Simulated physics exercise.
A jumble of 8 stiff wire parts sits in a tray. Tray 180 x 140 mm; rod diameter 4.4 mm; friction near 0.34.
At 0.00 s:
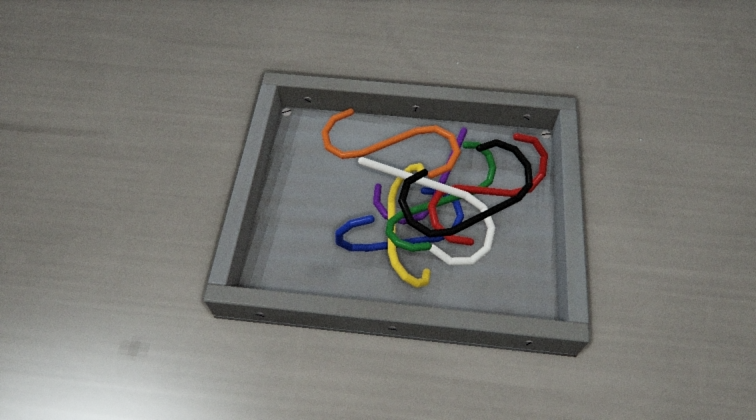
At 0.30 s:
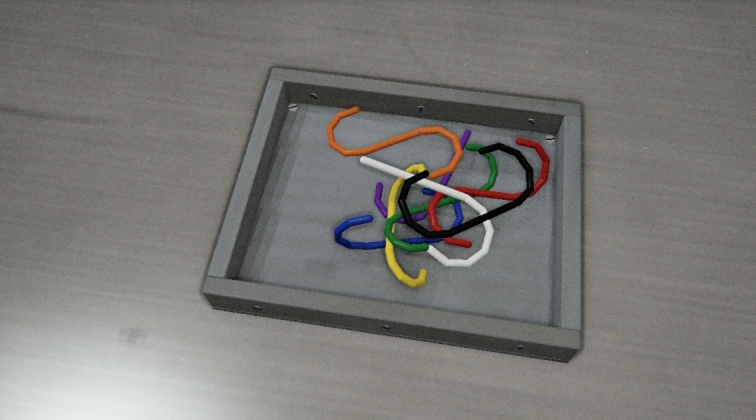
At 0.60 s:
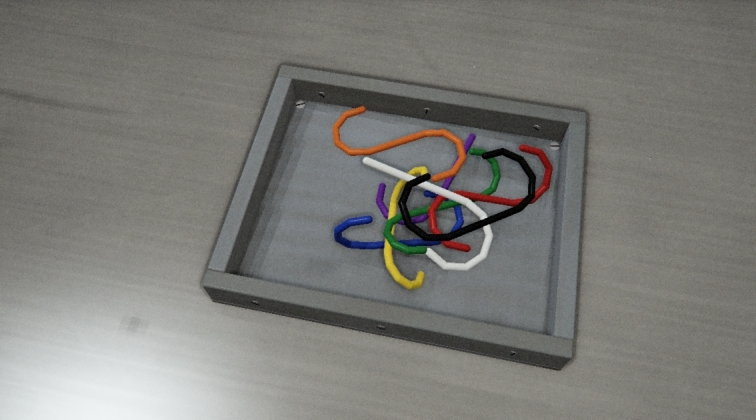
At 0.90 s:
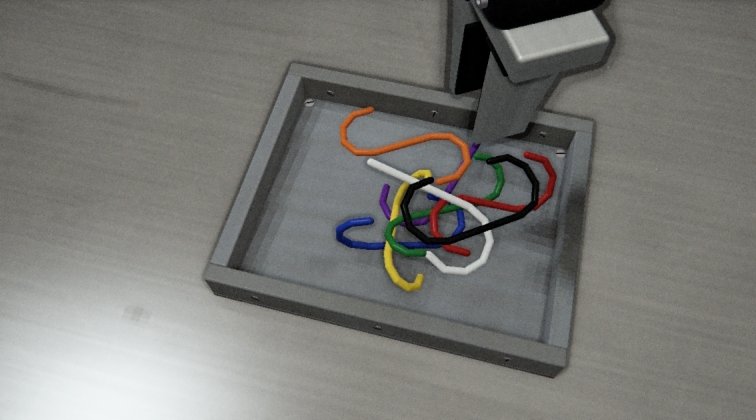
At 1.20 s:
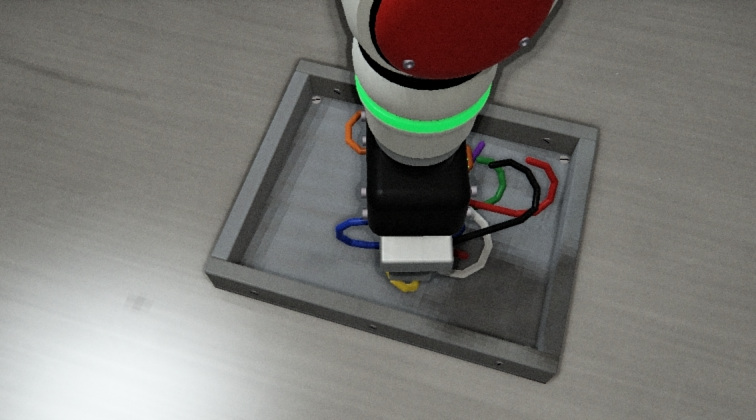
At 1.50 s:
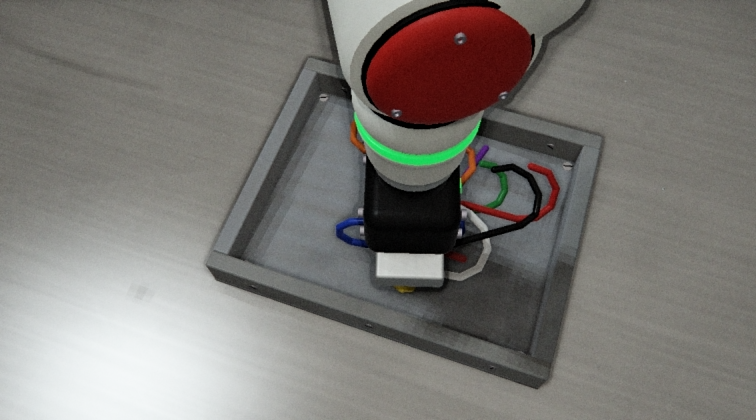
Robot arm reaching down into a gray tray of tangled colored hooks and closing its gripper on the green one.
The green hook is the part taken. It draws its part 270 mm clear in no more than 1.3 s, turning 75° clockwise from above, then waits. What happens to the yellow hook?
Watch - it does not get raised.
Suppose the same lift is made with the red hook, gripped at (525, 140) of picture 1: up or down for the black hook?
Black hook hangs on.
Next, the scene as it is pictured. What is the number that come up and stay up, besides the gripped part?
Count = 0.
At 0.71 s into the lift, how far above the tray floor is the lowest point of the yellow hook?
Roughly 0 mm.
After 1.89 s, lowest point more than 20 mm over the tray floor, green hook 58 mm.
After 2.21 s, lowest point more than 20 mm over the tray floor, green hook 159 mm.
After 2.80 s, lowest point more than 20 mm over the tray floor, green hook 272 mm.
End, hanging green hook 272 mm; the other 7 are down.
